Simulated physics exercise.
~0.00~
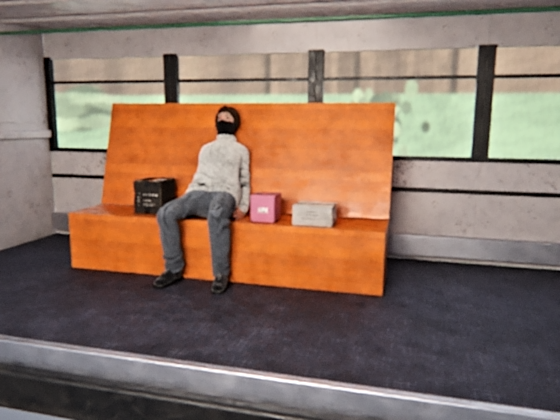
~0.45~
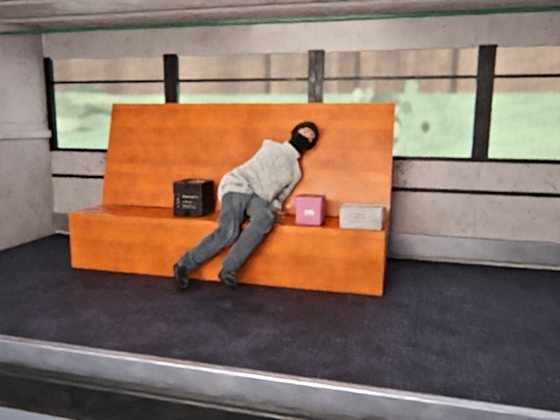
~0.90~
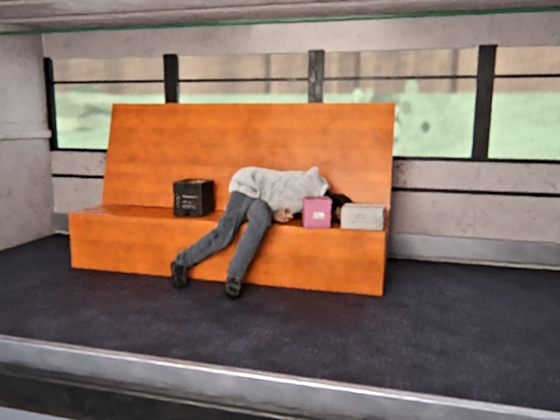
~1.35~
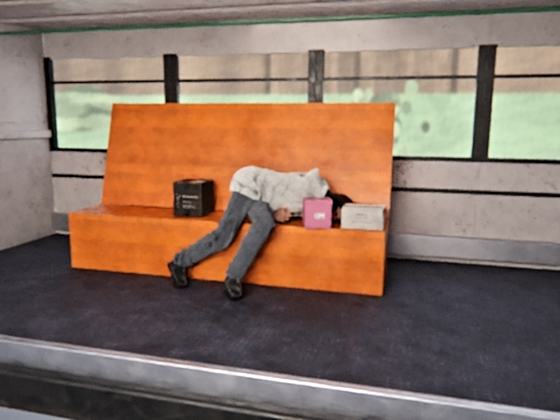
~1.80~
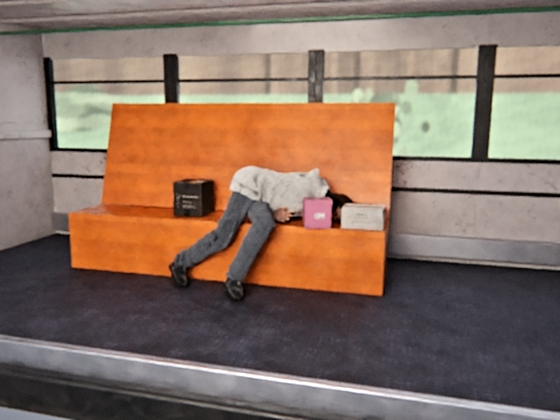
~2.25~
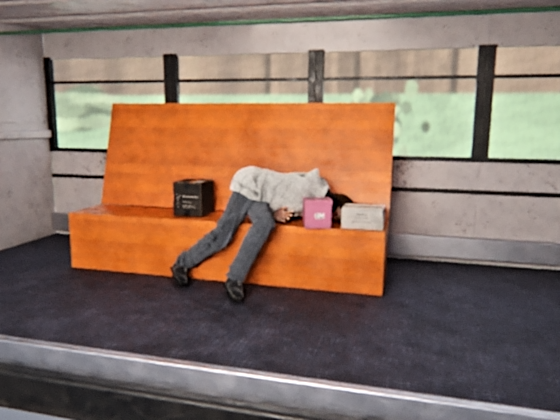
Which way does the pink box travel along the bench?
The pink box slides to the right along the seat.
